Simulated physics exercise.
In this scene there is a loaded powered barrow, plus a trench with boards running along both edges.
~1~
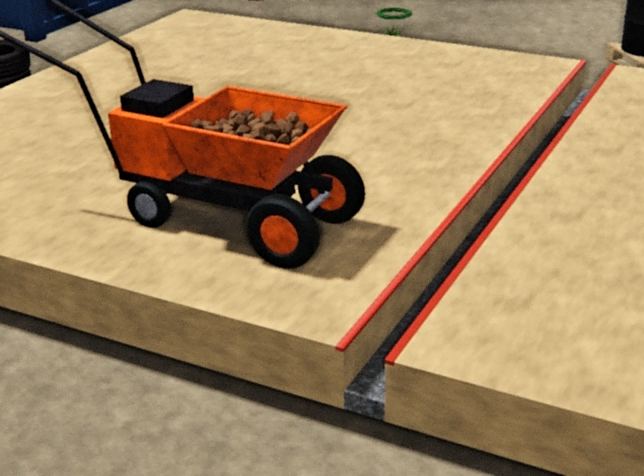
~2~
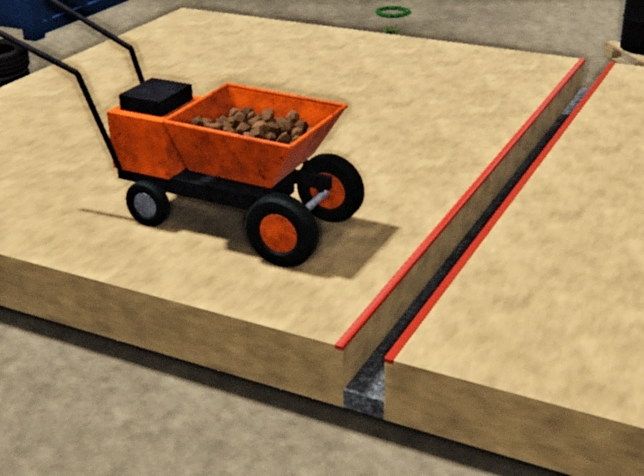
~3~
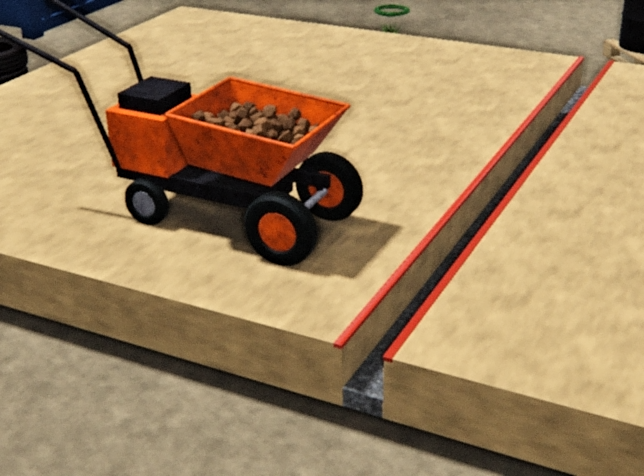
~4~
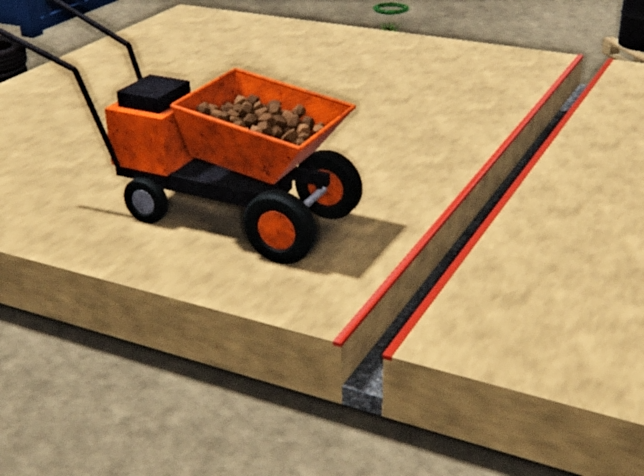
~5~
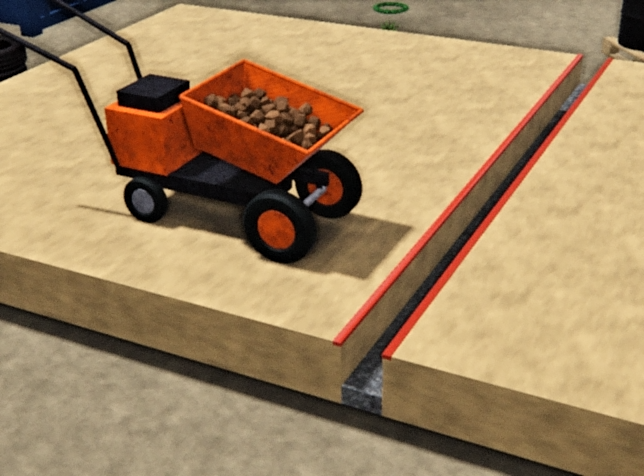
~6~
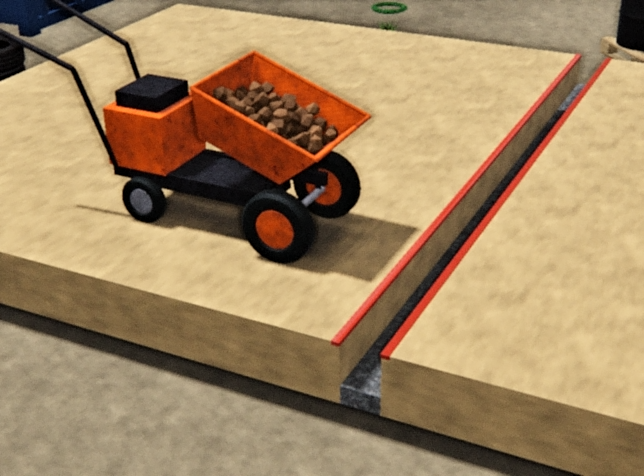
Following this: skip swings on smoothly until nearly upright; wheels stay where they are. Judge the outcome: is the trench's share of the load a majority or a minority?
A majority.
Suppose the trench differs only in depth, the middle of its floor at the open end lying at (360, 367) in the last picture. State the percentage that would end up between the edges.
About 60 percent.
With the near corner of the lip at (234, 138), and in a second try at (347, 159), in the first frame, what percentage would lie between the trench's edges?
First spot: Roughly 20 percent; second spot: Roughly 10 percent.
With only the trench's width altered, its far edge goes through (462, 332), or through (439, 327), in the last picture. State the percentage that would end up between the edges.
About 100 %, then 100 %.
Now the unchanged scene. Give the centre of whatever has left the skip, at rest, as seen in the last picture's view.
Close to (426, 282) in the last view.
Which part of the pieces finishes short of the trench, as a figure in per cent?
About 5 %.
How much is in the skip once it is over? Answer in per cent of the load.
Roughly 0 per cent.
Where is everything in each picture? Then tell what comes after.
In the first picture, lip of the skip at (290, 148), level; top of the load at (243, 132), clay clods; first edge of the trench at (368, 313); far edge at (416, 325), the trench under half as wide as the skip, and about as deep as wide.
In the second picture, lip of the skip at (291, 148), level; top of the load at (244, 130).
In the third picture, lip of the skip at (294, 148), tipped barely; top of the load at (246, 126).
In the fourth picture, lip of the skip at (300, 149), tipped a little; top of the load at (232, 116).
In the fifth picture, lip of the skip at (308, 153), tipped a little; top of the load at (239, 110).
In the sixth picture, lip of the skip at (316, 160), tipped clearly; top of the load at (246, 104); first edge of the trench at (364, 308); far edge at (412, 320).
Soon after the last picture, skip tipped steeply; all in the skip.
A little later, skip tipped right over; most in the skip; a small part short of the trench; about a quarter in or heaped over the trench; a stray few falling.
Later still, skip tipped right over; a small part in the skip; a small part short of the trench; most in or heaped over the trench; a small part beyond it.
At rest, skip tipped right over; a small part short of the trench; most in or heaped over the trench; a small part beyond it.
